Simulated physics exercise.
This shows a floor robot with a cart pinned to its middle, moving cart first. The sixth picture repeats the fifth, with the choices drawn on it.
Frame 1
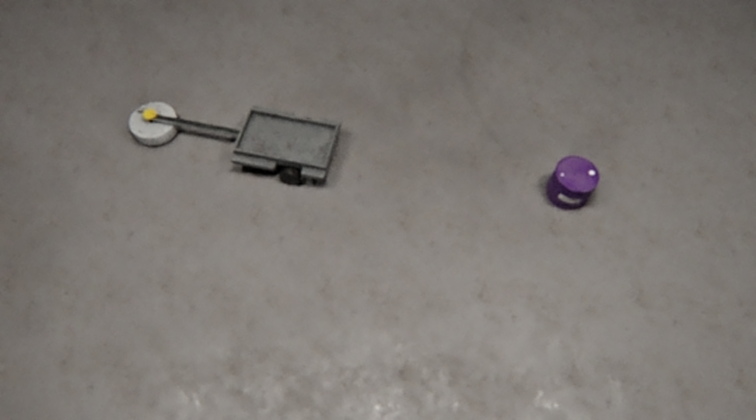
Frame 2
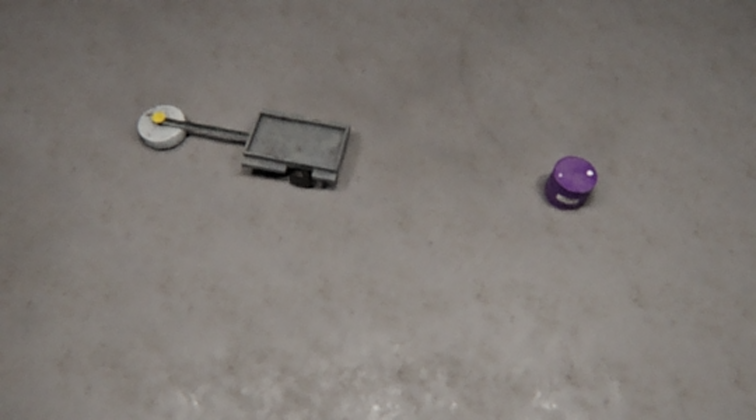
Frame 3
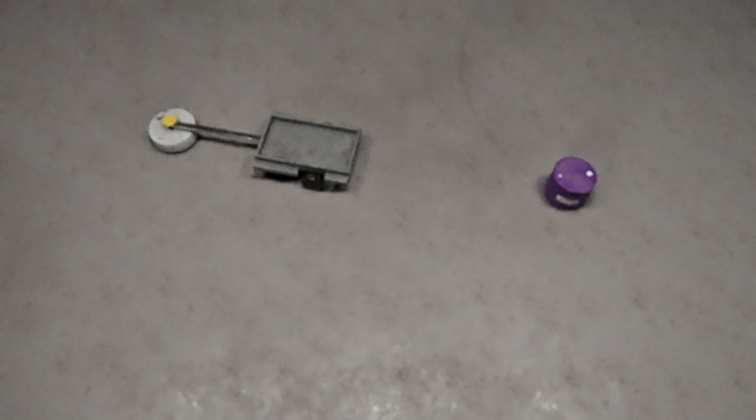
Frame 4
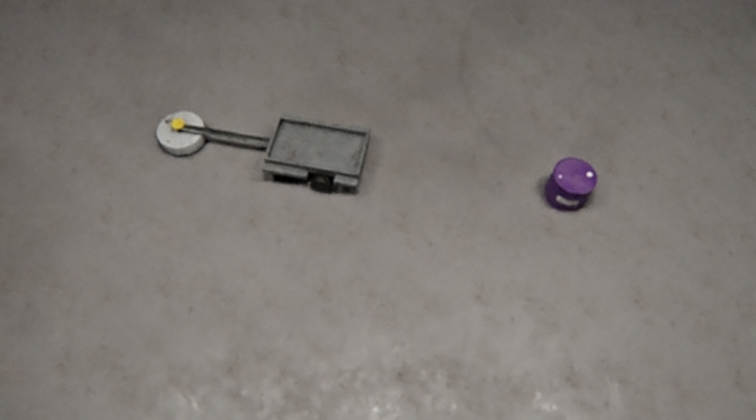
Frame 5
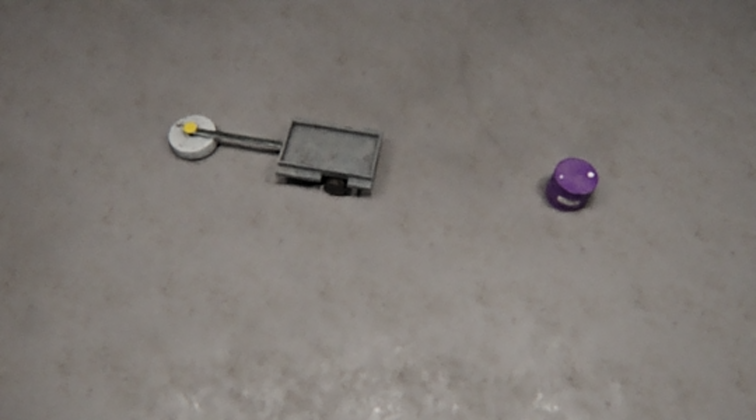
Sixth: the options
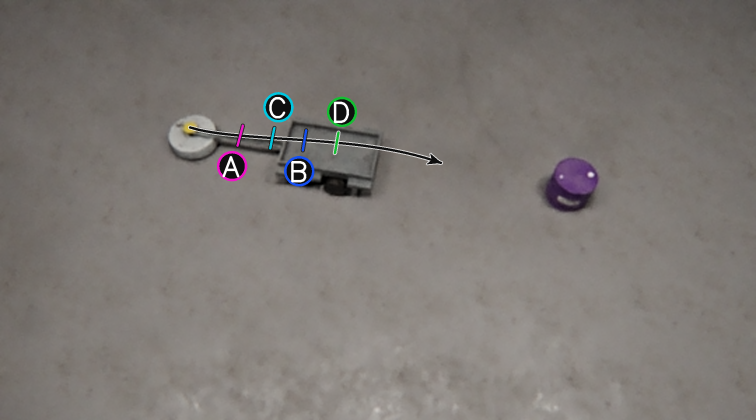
A white round robot pushes a grey cart slowly rightward while a purple tub stays still.
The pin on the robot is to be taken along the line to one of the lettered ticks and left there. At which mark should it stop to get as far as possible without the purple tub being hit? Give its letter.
Stop at D.
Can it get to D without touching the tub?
Yes.
On the marked copy, A at (240, 136); B at (305, 140); C at (272, 138); D at (337, 143); the route from (190, 127) via (319, 141) to (441, 163).
With D. Early on, robot (243, 143), cart (383, 159).
Further on, robot (294, 147), cart (436, 168).
At the end, robot (337, 150), cart (480, 177); nothing has been touched.
As for the rest, A is safe but short; B is safe but short; C is safe but short.
